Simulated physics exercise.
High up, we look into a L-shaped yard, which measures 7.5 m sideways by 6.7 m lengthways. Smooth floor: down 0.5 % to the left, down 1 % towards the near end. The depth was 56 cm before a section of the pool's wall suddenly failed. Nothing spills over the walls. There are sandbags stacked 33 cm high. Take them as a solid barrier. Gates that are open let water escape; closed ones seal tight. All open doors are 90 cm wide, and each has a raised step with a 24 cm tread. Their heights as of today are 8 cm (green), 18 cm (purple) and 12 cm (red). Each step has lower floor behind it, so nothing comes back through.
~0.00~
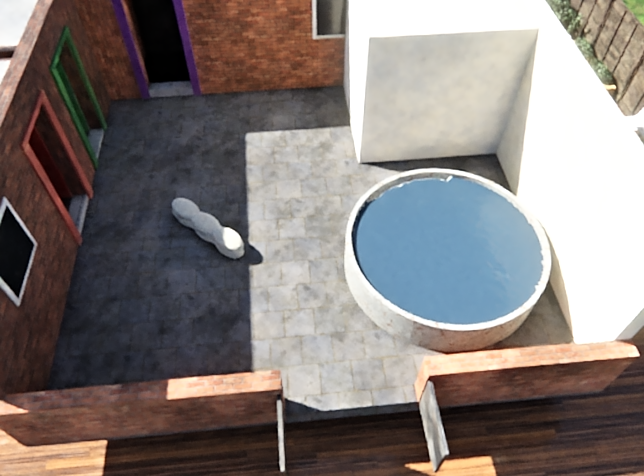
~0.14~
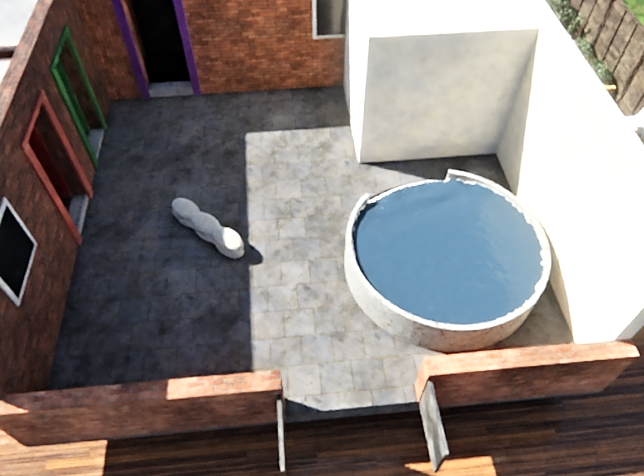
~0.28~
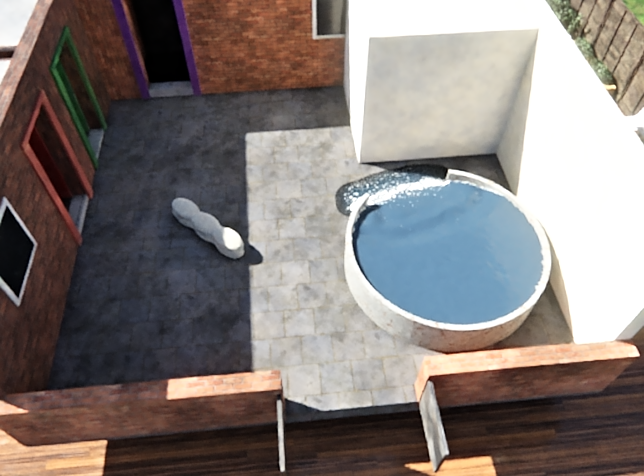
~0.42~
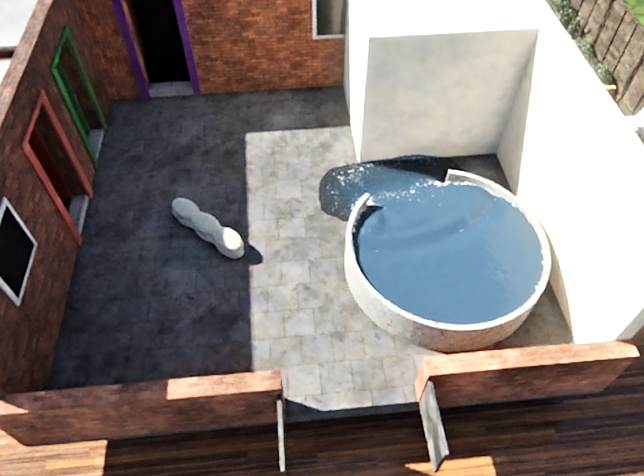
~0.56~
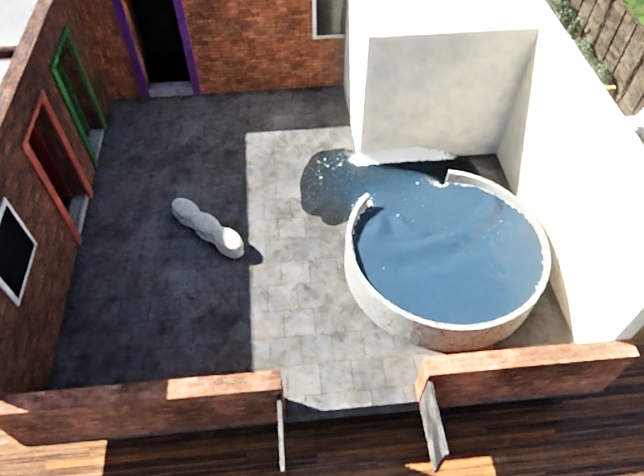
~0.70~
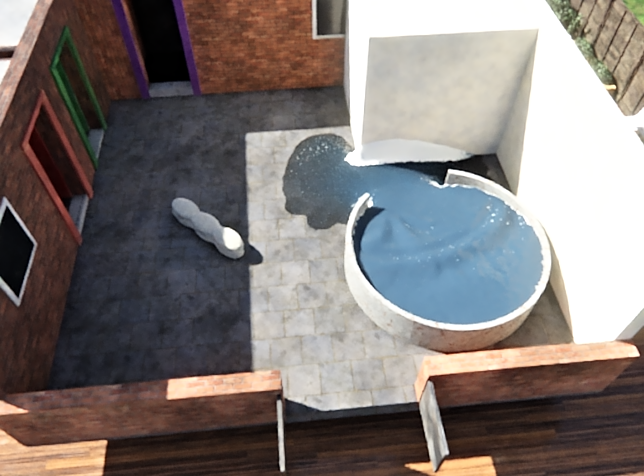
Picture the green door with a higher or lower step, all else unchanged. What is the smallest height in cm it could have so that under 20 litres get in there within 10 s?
16 cm.
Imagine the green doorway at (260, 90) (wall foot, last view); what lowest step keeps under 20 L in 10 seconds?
Roughly 8.5 cm.
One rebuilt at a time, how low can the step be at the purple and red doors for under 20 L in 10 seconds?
You'd want some 9.5 cm at purple and some 9.5 cm at red.
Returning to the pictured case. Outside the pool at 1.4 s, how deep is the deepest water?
Close to 44 centimetres.
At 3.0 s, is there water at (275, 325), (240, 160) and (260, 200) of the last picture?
One after another they are bone dry, soaked, then soaked.
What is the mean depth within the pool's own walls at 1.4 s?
Roughly 43 cm.
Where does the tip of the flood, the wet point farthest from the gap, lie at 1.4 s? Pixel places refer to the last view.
Close to pixel (268, 91).
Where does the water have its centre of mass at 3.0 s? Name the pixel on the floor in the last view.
It lies near (381, 214) in the last picture.
After 1.4 s water covers 20 % of the floor, deepest (44 cm) near (391, 176); it has not reached the green door.
After 3.0 s water covers 55 % of the floor, deepest (42 cm) near (522, 229); 13 cm at the green door, 0 litres in over its 8 cm step.
After 10.0 s water covers 95 % of the floor, deepest (14 cm) near (402, 182); 11 cm at the green door, 172 litres in over its 8 cm step.
At the green door as built, the water arrived by 2.8 s and peaked near 22 cm at 4.2 s.
With a step of 13.5 cm, 38 litres would have come in within the 10 s; with 18 cm, 8 litres. So under 20 litres takes about 16 cm.
